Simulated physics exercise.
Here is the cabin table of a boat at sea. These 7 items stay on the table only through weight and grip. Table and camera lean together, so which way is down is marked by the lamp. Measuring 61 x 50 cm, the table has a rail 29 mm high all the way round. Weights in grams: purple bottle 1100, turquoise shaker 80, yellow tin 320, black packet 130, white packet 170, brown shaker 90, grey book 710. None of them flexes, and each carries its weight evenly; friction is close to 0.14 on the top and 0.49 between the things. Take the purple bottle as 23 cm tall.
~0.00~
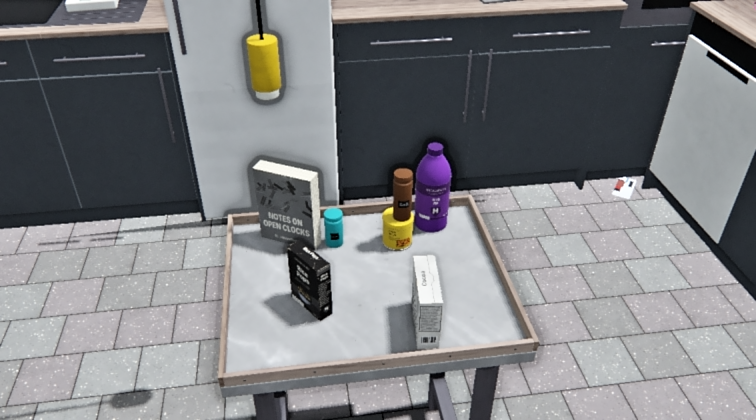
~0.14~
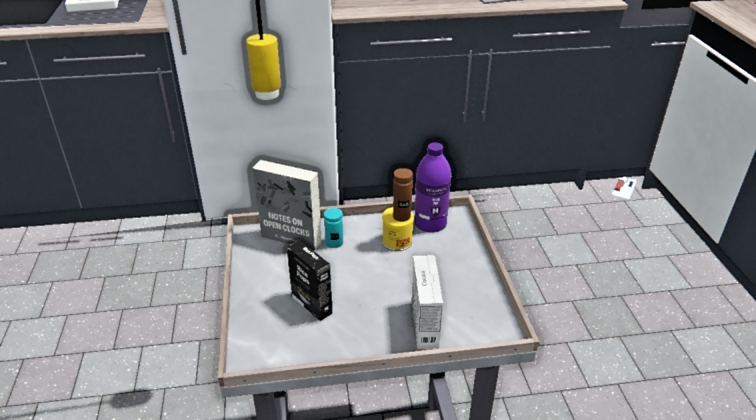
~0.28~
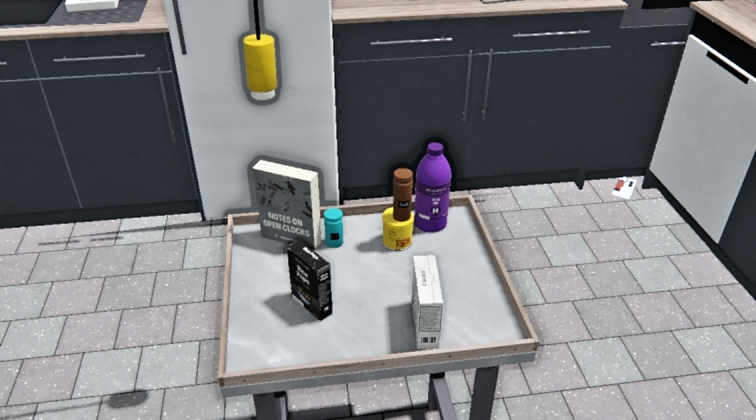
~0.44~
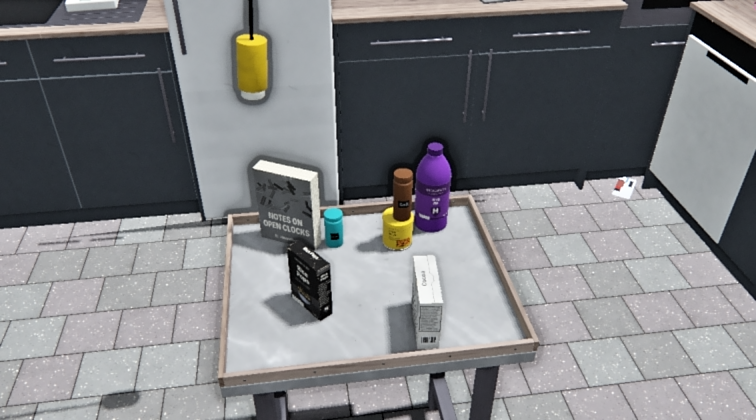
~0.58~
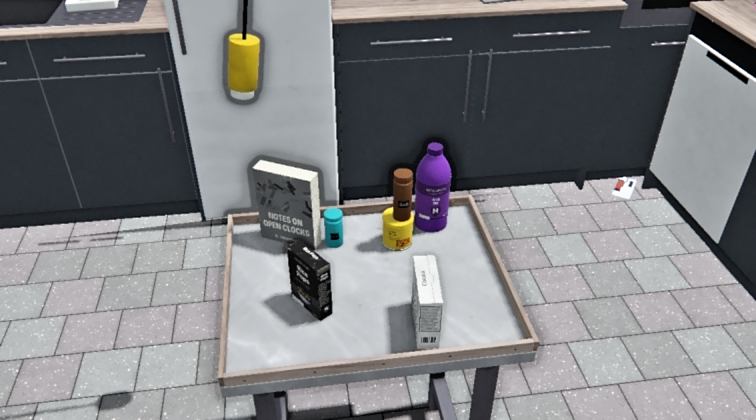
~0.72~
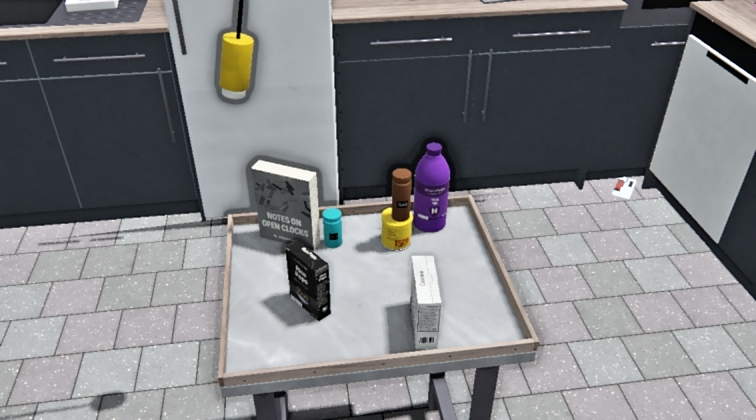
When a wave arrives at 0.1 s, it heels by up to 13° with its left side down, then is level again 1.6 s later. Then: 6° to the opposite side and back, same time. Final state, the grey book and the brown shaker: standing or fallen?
Grey book standing; brown shaker standing.
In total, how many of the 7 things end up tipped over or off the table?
I get 0.
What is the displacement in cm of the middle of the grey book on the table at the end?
7 cm.
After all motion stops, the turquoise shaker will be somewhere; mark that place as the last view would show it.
I'd put it at around (300, 234).
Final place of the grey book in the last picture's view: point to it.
It finishes at roughly (258, 211).
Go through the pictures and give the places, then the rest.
In the first frame, boat level; grey book (288, 206); brown shaker (403, 195).
In the second frame, boat level; yellow tin (398, 229); black packet (310, 281).
In the third frame, heel 2°, left side down; white packet (426, 302); purple bottle (433, 186).
In the fourth frame, heel 5°, left side down; turquoise shaker (334, 228); yellow tin (398, 229).
In the fifth frame, heel 9°, left side down; black packet (310, 281); white packet (426, 302).
In the sixth frame, heel 11°, left side down; grey book (287, 206); brown shaker (401, 195).
After 1.12 s, heel 11°, left side down; brown shaker moved 8 cm near (369, 198); grey book moved 7 cm near (258, 209); white packet moved 9 cm.
After 1.32 s, heel 6°, left side down; brown shaker moved 15 cm near (339, 200); grey book moved 7 cm near (258, 211); black packet 4° off its base.
In the end (3.8 s), not toppled but over 5 cm from the start, purple bottle, turquoise shaker, yellow tin, black packet, white packet, brown shaker and grey book. In the last view, grey book near (258, 211), brown shaker near (326, 202).
